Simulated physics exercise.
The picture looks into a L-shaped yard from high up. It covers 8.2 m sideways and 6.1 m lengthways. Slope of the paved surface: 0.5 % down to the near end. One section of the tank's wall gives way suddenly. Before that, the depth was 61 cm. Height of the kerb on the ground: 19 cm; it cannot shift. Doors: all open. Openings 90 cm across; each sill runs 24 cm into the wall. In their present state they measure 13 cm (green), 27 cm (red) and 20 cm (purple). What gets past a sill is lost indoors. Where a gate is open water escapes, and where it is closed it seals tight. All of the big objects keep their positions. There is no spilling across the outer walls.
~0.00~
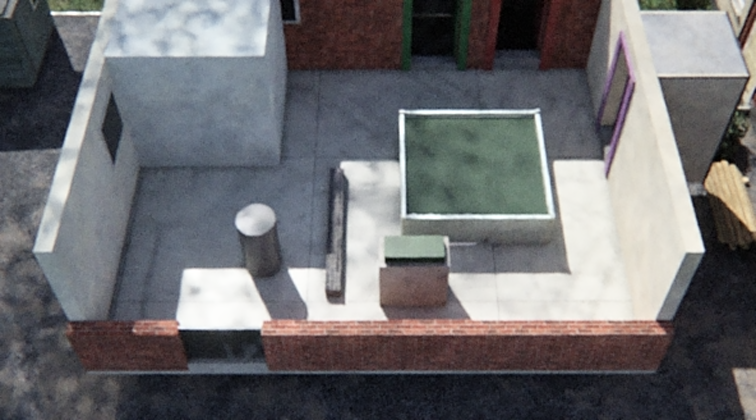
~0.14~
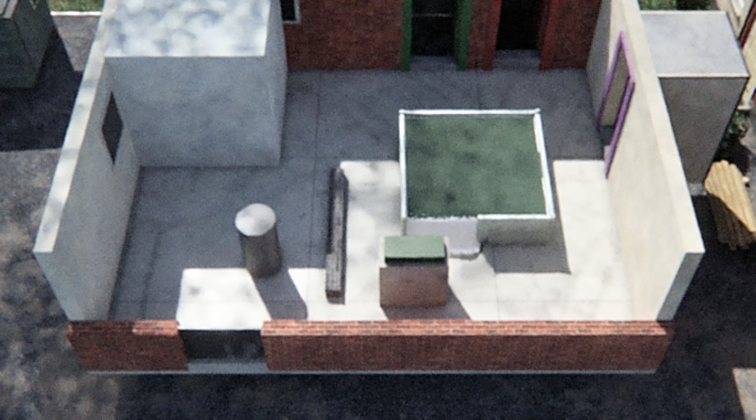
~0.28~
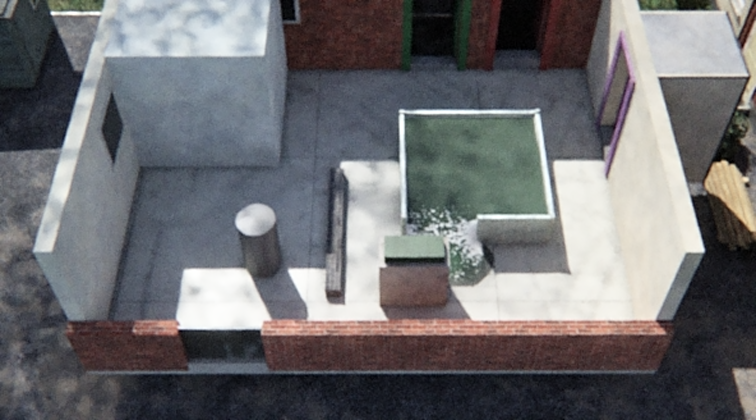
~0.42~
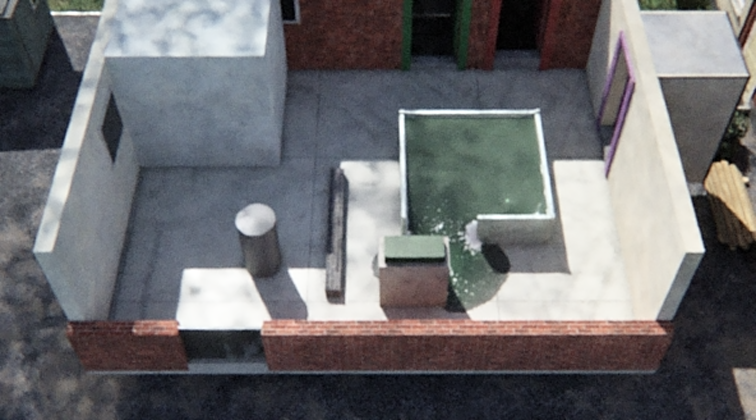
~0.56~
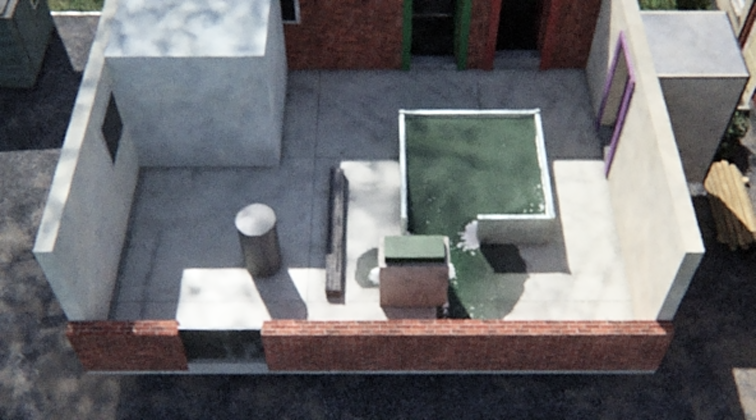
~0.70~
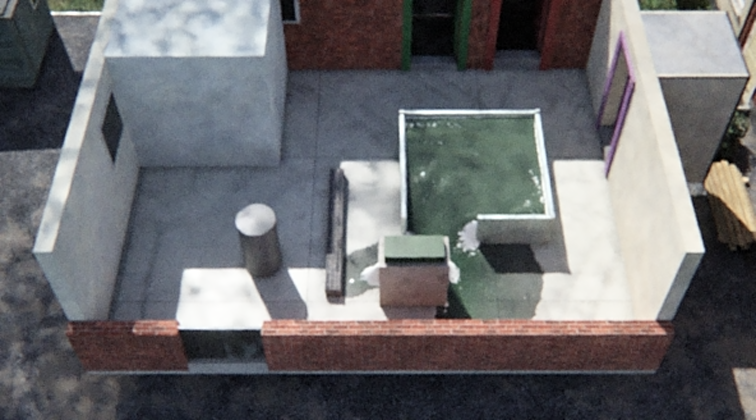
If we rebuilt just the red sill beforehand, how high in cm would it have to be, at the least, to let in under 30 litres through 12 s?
I would say 8 cm at minimum.
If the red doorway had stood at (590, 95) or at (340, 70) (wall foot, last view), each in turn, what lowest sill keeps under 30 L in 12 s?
Around 9.5 and 6.5 cm respectively.
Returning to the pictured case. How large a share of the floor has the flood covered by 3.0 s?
Wet share: Around 50 %.
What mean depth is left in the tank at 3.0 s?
32 cm, roughly.
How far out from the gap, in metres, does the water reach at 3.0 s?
Near 4.8 metres, give or take.
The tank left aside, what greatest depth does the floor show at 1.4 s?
Up to some 52 cm.
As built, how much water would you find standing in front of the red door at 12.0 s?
Roughly 9.0 cm deep.
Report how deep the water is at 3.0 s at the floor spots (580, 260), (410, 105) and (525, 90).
Roughly 4, 2 and 0 cm, in turn.
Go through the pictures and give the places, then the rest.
In the first frame, still water, 61 cm deep, in the tank at (473, 165); the red door at (522, 29) is dry.
In the second frame, the gap is at a hidden place, the front 0.3 m out at a hidden place; the back of the tank holds 61 cm.
In the third frame, water pours out at a hidden place and has run 0.8 m, to (454, 282); about 10 cm deep outside, 61 cm at the back.
In the fourth frame, the gap is at a hidden place, the front 1.3 m out at (451, 308); the back of the tank holds 61 cm.
In the fifth frame, the gap is at a hidden place, the front 1.8 m out at a hidden place; the back of the tank holds 61 cm.
In the sixth frame, water pours out at a hidden place and has run 2.0 m, to a hidden place; about 6 cm deep outside, 58 cm at the back; the red door at (522, 29), 4.4 m from the gap, is still 4.2 m from the nearest water.
After 1.4 s water covers 15 % of the floor, deepest (52 cm) near (431, 270); it has not reached the red door.
After 3.0 s water covers 50 % of the floor, deepest (34 cm) near (636, 349); it has not reached the red door.
After 12.0 s water covers 95 % of the floor, deepest (14 cm) near (286, 138); 9 cm at the red door, 0 litres in over its 27 cm sill.
At the red door as built, the water arrived by 5.0 s and peaked near 14 cm at 5.4 s.
Run again over the same 12 s with other heights there, 43 litres in over 7 cm, 11 litres over 9.5 cm. The limit of 30 litres is kept from about 8 cm up.
